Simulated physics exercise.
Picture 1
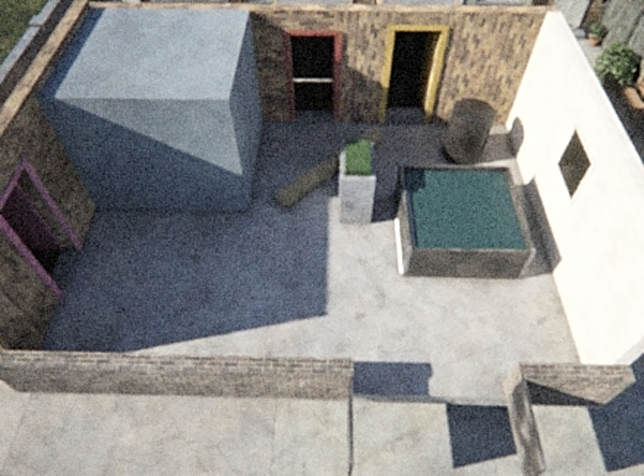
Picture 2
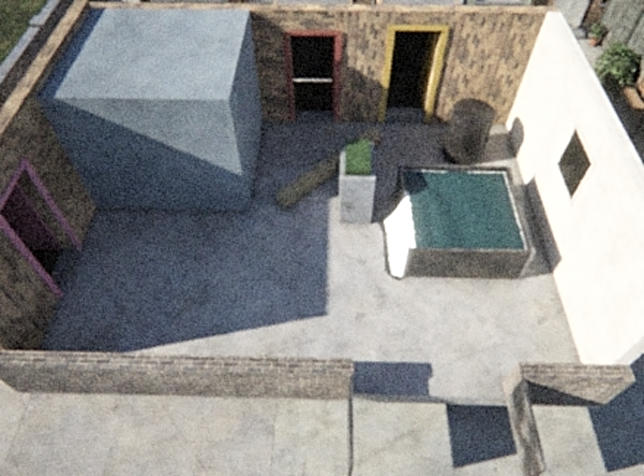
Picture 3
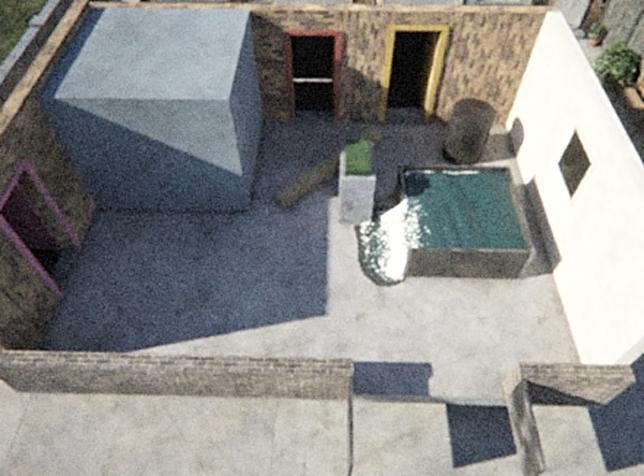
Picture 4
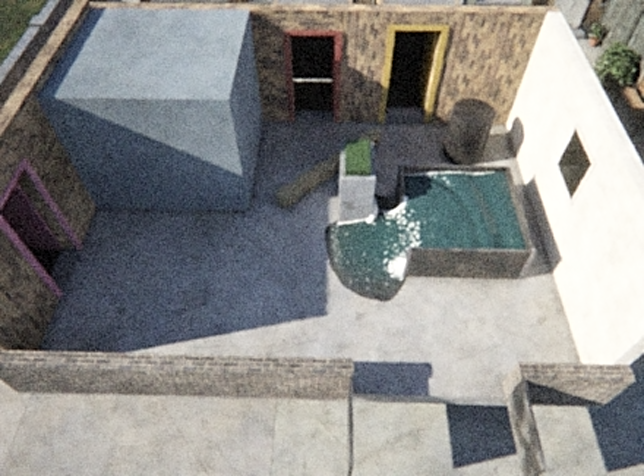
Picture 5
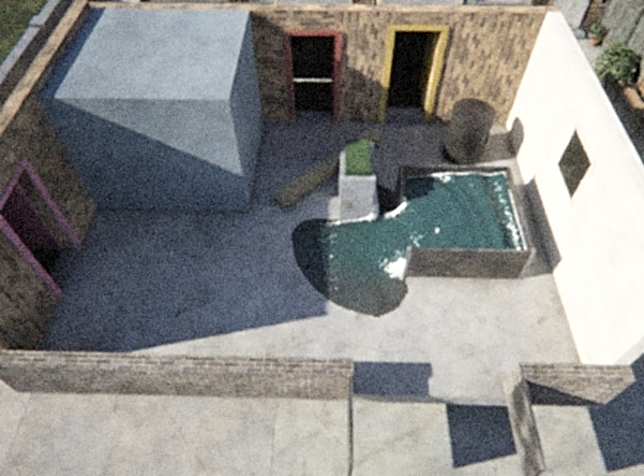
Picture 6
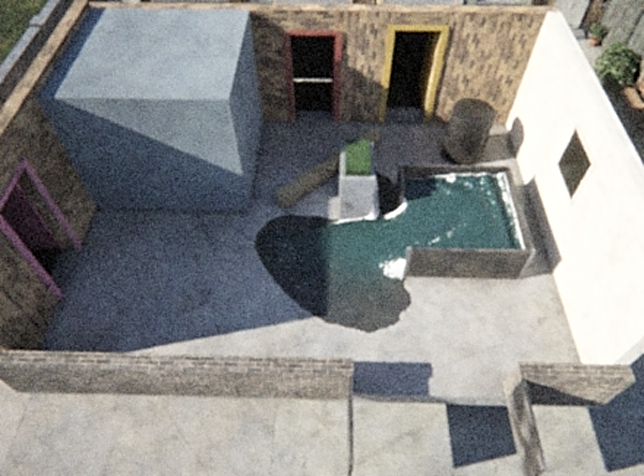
The clip opens on a walled yard with a large block in one corner, coloured doorways and a full, still tank of green water. Water bursts from the tank's left side, foaming white onto the paving, then spreads leftward past a planter into a broad, dark pool reaching into the shadow.
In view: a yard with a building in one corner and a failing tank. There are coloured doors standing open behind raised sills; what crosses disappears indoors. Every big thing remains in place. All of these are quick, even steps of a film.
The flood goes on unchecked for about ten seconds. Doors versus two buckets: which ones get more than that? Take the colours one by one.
As I see it, the yellow door will allow in no excess, the pink door will allow in an excess, the red door will allow in no excess.
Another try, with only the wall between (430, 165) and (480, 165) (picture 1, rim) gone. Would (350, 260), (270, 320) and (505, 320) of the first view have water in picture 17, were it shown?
In the order given: Untouched, untouched and untouched.
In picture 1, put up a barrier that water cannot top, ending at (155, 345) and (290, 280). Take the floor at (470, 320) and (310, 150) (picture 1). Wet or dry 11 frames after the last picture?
In that order: Free of water, free of water.
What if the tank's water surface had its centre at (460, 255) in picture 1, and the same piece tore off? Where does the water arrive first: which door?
The pink one.
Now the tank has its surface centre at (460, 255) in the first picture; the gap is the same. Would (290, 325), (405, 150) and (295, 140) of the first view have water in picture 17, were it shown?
Point by point: Swamped; still bare; still bare.
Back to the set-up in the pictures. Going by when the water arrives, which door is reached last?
Answer is the red door.
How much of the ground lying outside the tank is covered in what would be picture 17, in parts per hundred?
55 %.
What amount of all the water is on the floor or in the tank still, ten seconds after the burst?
That works out to about 94 percent.
A moment on, water covers 35 % of the floor; the yellow door not reached, the pink door not reached, the red door not reached.
Next, water covers 55 % of the floor; the yellow door wet at the sill, nothing in, the pink door wet at the sill, nothing in, the red door not reached.
Then, water covers 65 % of the floor; the yellow door wet at the sill, nothing in, the pink door over two buckets in, the red door not reached.
Later, water covers 70 % of the floor; the yellow door wet at the sill, nothing in, the pink door far over two buckets in, the red door wet at the sill, nothing in.
In the end, water covers 95 % of the floor; the yellow door wet at the sill, nothing in, the pink door far over two buckets in, the red door wet at the sill, nothing in.
